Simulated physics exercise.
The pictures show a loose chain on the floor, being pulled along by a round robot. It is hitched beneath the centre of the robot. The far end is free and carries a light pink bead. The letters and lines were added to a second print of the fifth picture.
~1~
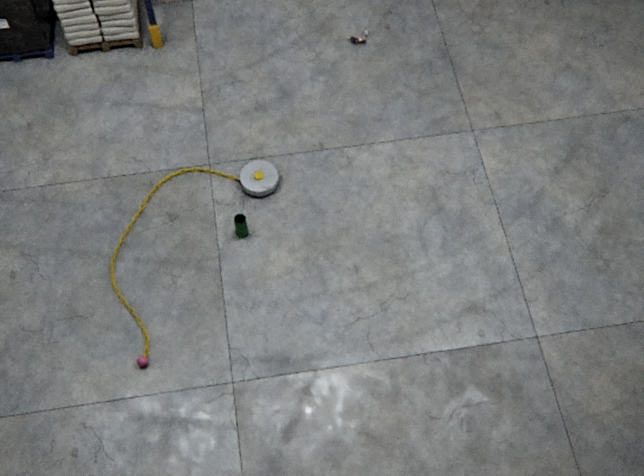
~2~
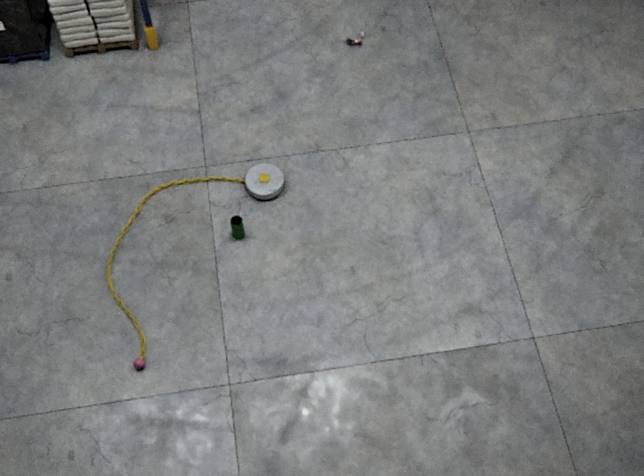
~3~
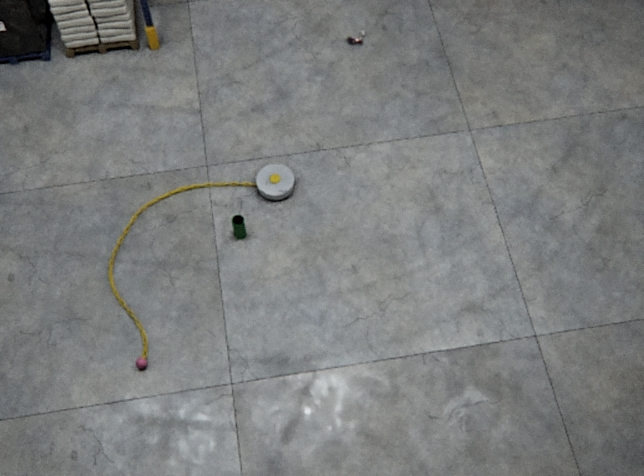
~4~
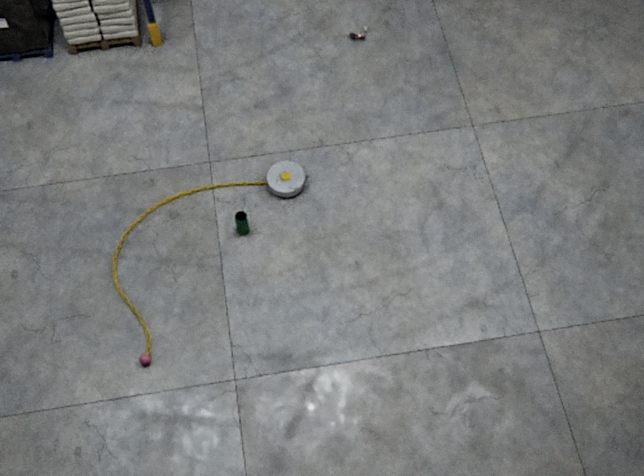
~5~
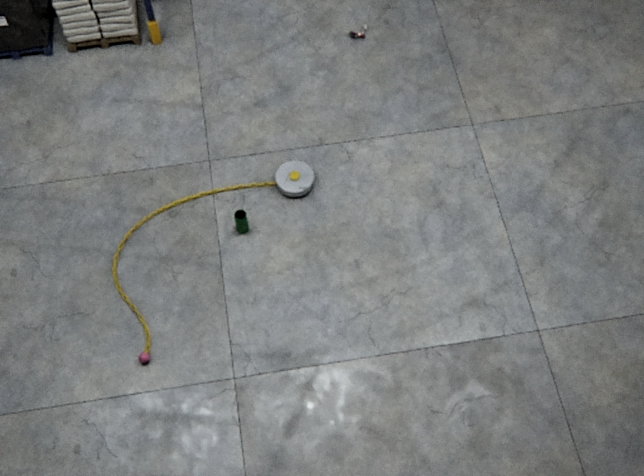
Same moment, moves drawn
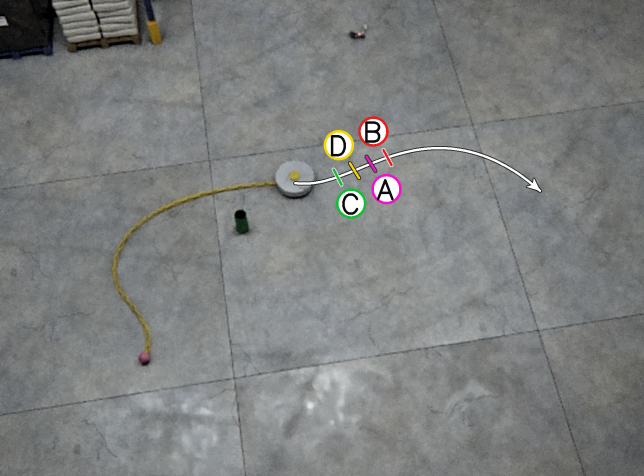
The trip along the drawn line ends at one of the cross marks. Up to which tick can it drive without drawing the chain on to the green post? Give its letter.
The farthest safe stop is A.
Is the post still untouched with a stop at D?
For that mark, yes.
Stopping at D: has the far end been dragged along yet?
No.
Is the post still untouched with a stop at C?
Yes.
On the marked copy, A at (371, 164); B at (387, 157); C at (338, 177); D at (354, 171); the route from (295, 183) via (422, 149) to (540, 191).
Following A. Soon after the start, robot (323, 178), middle of the chain (167, 227), free end (144, 357).
Later, robot (349, 169), middle of the chain (198, 228), free end (144, 357).
In the end, robot (371, 160), middle of the chain (225, 227), free end (146, 352); nothing has been touched.
As for the rest, B brings the chain against the post; C is safe but short; D is safe but short.
